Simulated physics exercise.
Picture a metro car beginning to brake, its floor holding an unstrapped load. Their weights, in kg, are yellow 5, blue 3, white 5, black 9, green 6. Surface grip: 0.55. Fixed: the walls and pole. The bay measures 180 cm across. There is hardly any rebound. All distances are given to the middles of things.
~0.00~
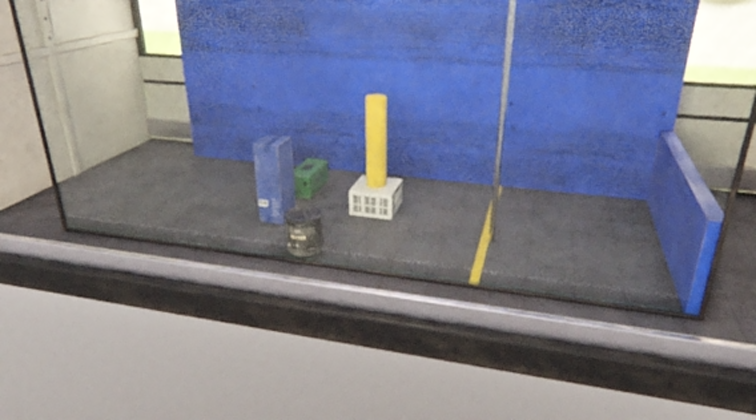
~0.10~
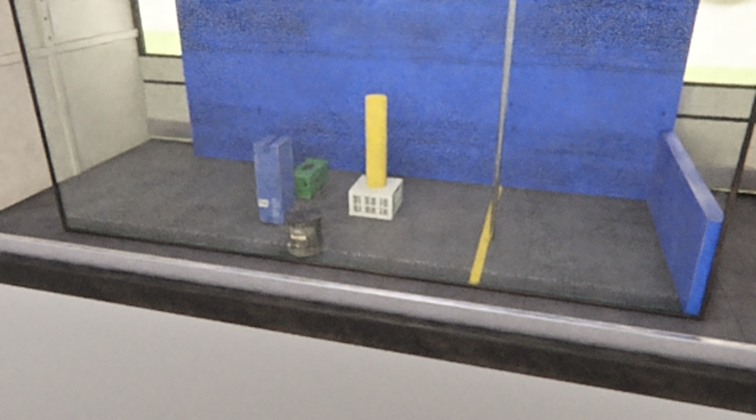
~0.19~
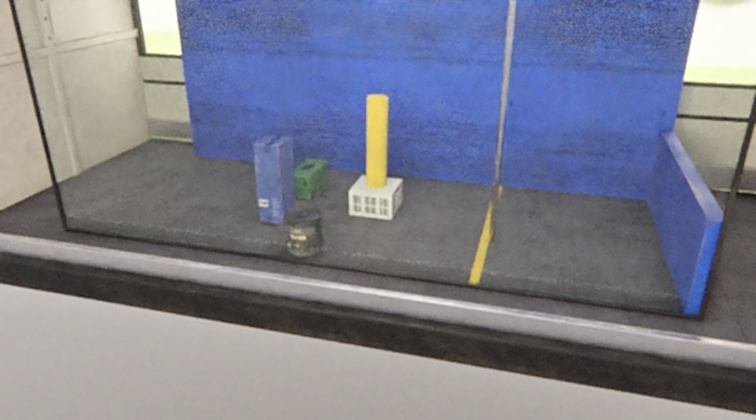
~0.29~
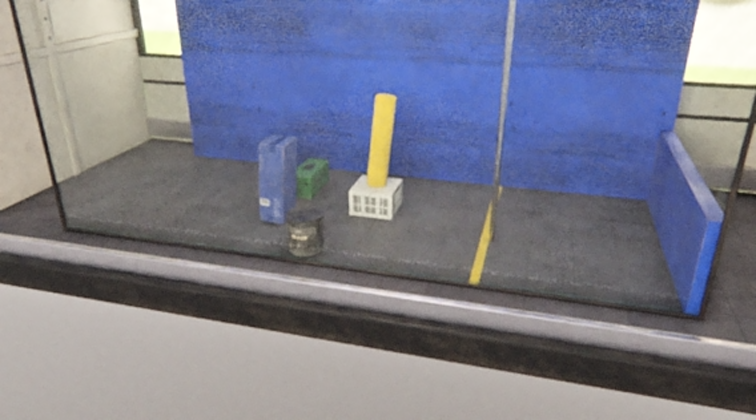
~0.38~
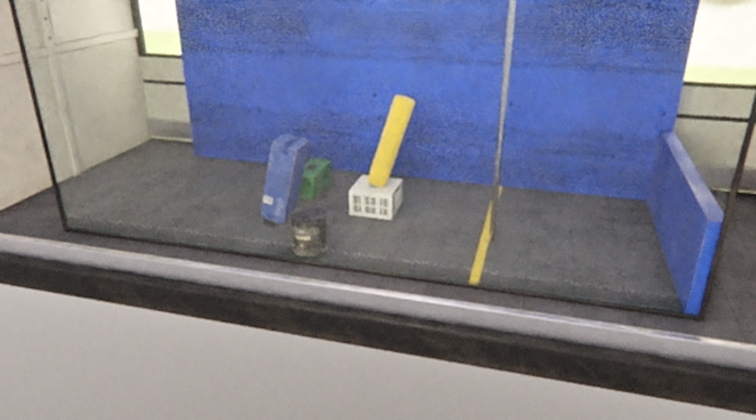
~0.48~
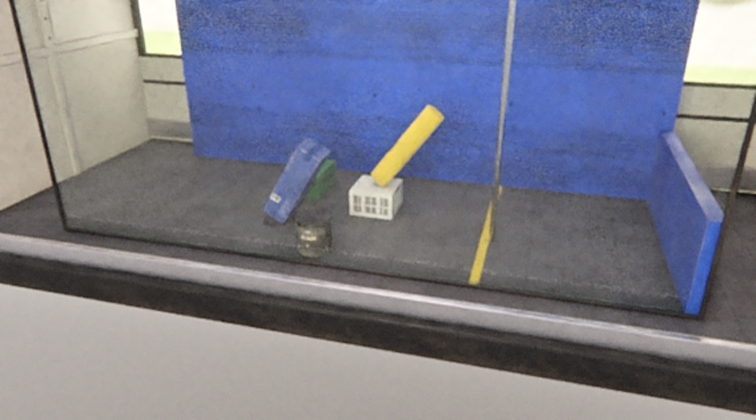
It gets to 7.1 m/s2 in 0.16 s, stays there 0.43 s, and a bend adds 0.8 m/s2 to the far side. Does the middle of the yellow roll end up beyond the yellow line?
Yes.
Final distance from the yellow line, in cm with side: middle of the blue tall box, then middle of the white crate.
Blue tall box, 80 centimetres short; white crate, 80 centimetres short.
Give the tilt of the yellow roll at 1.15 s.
I'd say it leans about 90 degrees.
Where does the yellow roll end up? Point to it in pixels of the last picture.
Somewhere about (516, 209) in the final view.
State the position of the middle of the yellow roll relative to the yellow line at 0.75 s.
About 10 cm short.
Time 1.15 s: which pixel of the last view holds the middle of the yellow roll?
In pixels of the last picture, somewhere around (516, 209).
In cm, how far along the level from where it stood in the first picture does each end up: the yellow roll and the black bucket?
Yellow roll: 110; black bucket: 35.
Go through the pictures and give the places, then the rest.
In the first frame, yellow roll (376, 142), blue tall box (276, 179), green toolbox (309, 178), yellow line (475, 277).
In the second frame, yellow roll (376, 142), blue tall box (276, 179), green toolbox (309, 178).
In the third frame, yellow roll (377, 142), blue tall box (276, 179), green toolbox (309, 178).
In the fourth frame, yellow roll (381, 142), blue tall box (278, 179), green toolbox (310, 178).
In the fifth frame, yellow roll (390, 142), blue tall box (285, 179), green toolbox (313, 178).
In the sixth frame, yellow roll (406, 147), blue tall box (297, 181), green toolbox (317, 179), yellow line (475, 277).
After 0.75 s the yellow roll is 9 cm short of the yellow line, tilted 90°, near (481, 199) in the last picture's view.
After 1.15 s the yellow roll is 19 cm past the yellow line, tilted 90°, near (516, 209) in the last picture's view; the blue tall box 75 cm short of the yellow line, tilted 90°.
After 1.65 s the yellow roll is 19 cm past the yellow line, tilted 90°, near (516, 209) in the last picture's view.
When all is still (1.9 s), yellow roll crosses the yellow line; blue tall box stops short of the yellow line; white crate stops short of the yellow line; black bucket stops short of the yellow line; green toolbox stops short of the yellow line.
